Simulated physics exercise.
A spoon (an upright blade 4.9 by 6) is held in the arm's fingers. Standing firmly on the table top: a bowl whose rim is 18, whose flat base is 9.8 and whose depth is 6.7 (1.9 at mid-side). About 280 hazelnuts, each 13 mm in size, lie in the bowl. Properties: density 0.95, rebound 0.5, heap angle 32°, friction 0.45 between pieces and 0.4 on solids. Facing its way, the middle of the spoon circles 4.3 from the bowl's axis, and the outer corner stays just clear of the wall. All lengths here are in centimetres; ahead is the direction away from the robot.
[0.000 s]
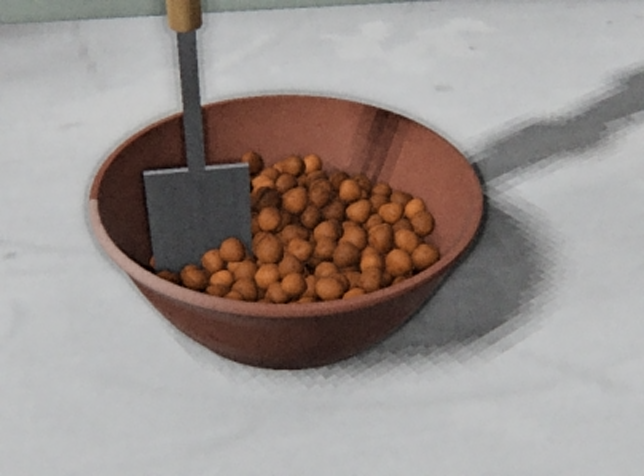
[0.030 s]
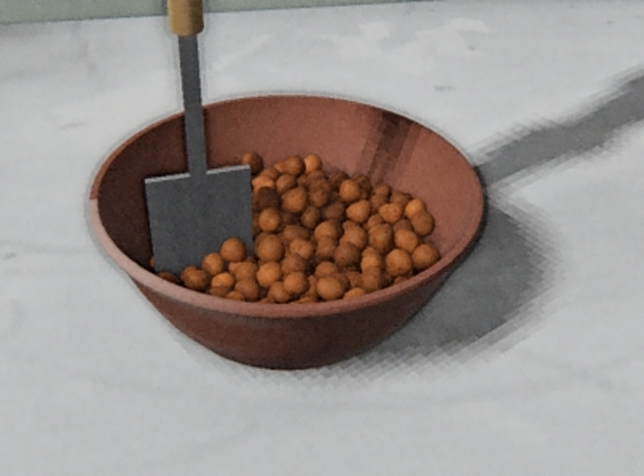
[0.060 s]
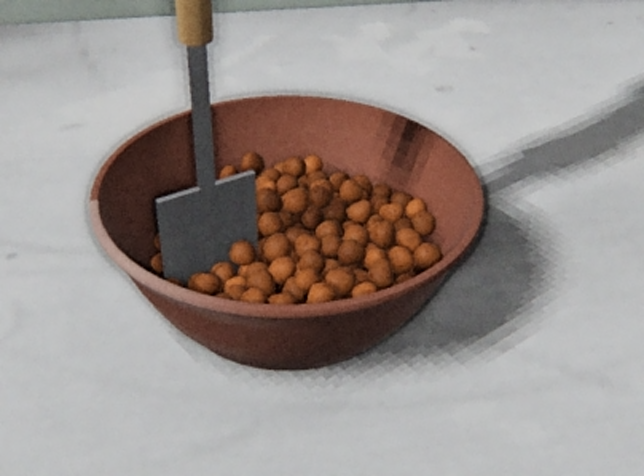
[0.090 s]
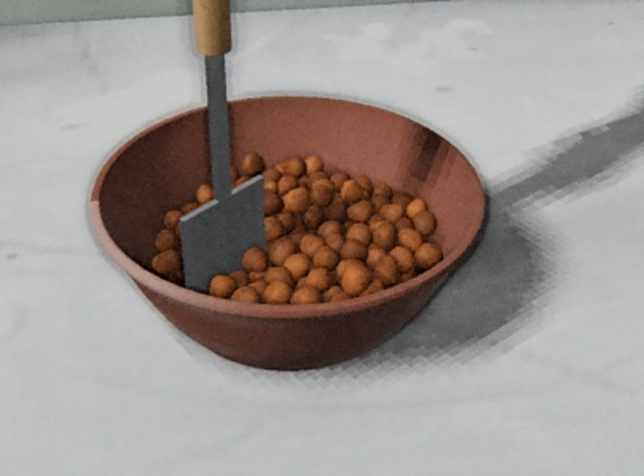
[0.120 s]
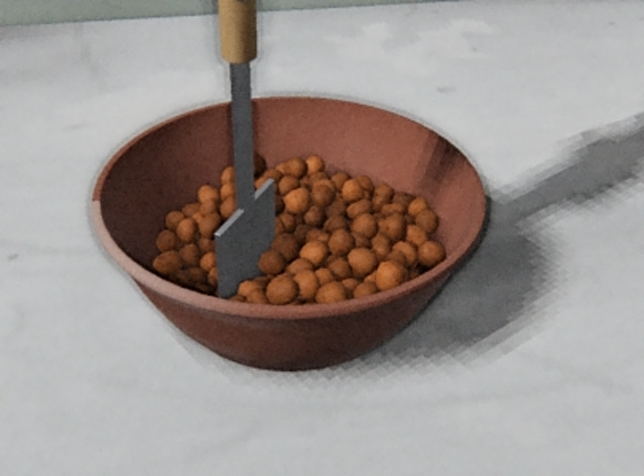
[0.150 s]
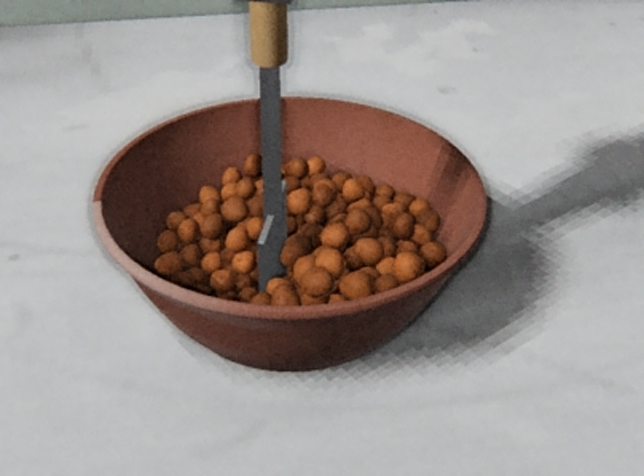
To begin with, an upright flat blade on a wooden handle stands at the left side of a reddish-brown bowl of hazelnuts, its broad face showing. It sweeps rightward through the nuts, turning gradually until it appears edge-on near the middle, while nuts shift and fill the space behind it.
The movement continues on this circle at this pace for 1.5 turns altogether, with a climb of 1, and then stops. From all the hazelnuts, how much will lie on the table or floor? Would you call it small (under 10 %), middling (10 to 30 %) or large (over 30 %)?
I would call it middling.
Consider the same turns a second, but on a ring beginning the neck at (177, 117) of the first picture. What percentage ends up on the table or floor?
Close to 15 in a hundred.
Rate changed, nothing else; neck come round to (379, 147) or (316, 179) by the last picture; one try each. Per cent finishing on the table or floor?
Roughly 55 per cent on the first try and 35 per cent on the second.
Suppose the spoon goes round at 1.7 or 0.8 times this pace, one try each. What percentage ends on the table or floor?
It would be some 45 and 20 percent respectively.
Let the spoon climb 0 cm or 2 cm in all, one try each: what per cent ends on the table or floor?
Near 25 in a hundred, then 15 in a hundred.
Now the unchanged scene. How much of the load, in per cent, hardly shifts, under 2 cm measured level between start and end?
About 5 %.
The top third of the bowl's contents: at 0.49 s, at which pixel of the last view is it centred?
Roughly pixel (246, 148).
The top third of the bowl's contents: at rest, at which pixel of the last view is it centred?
Somewhere close to (337, 194).
By 0.49 s, 254° round, highest piece 10 above the table; 254 in the bowl, 17 on the table or floor, 11 in flight or on the tool.
By 0.83 s, 77° round, highest piece 9 above the table; 230 in the bowl, 46 on the table or floor, 6 in flight or on the tool.
By 1.20 s, 180° round, highest piece 7 above the table; 218 in the bowl, 64 on the table or floor.
By 1.90 s, 180° round, highest piece 6 above the table; 218 in the bowl, 64 on the table or floor.
Final count, 218 in the bowl, 64 on the table or floor. That is 23 % on the table or floor.
